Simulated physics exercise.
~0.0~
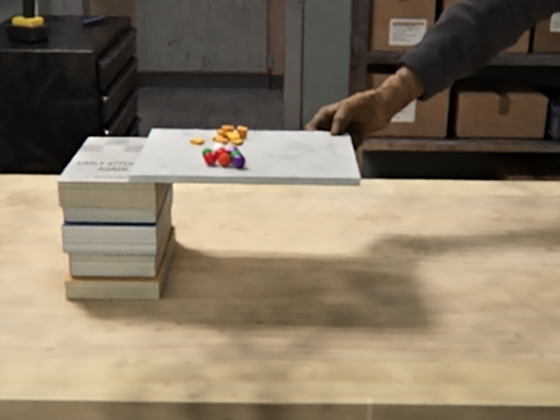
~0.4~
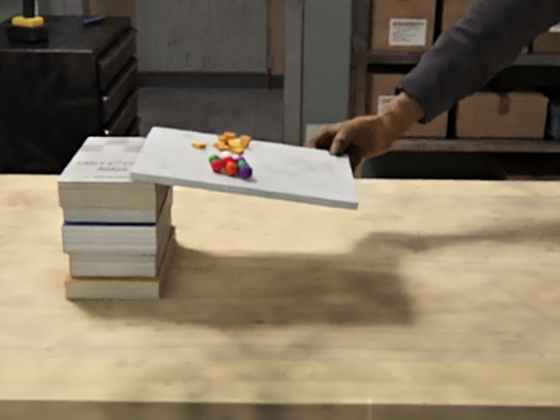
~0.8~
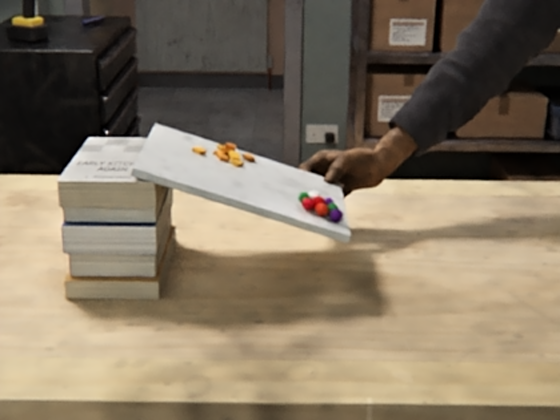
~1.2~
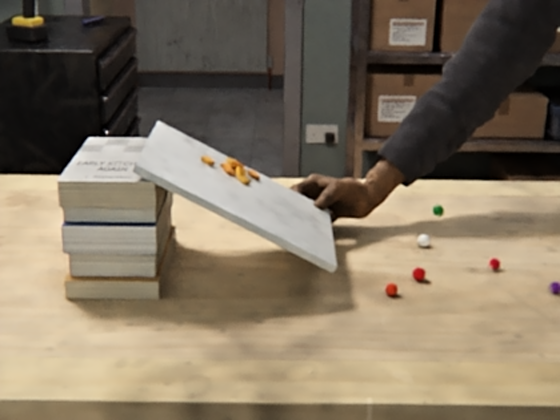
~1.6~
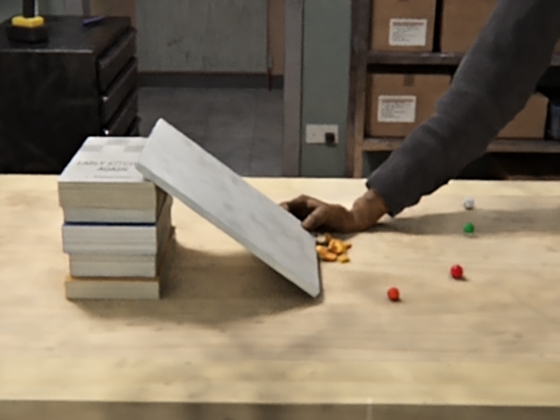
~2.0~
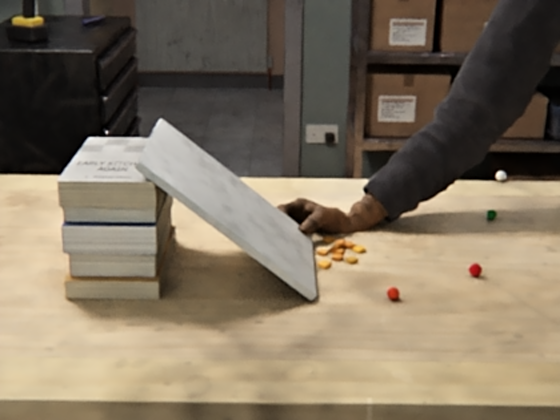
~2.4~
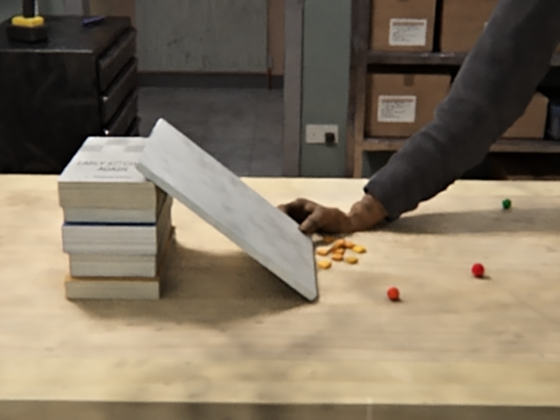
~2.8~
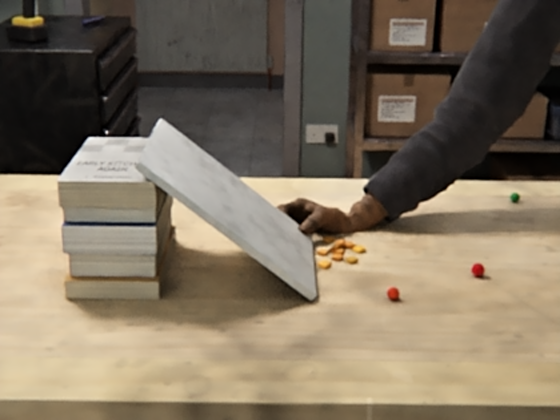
A gloved hand lowering a board propped on books, colourful balls rolling far off, orange pieces sliding later and settling at its foot.
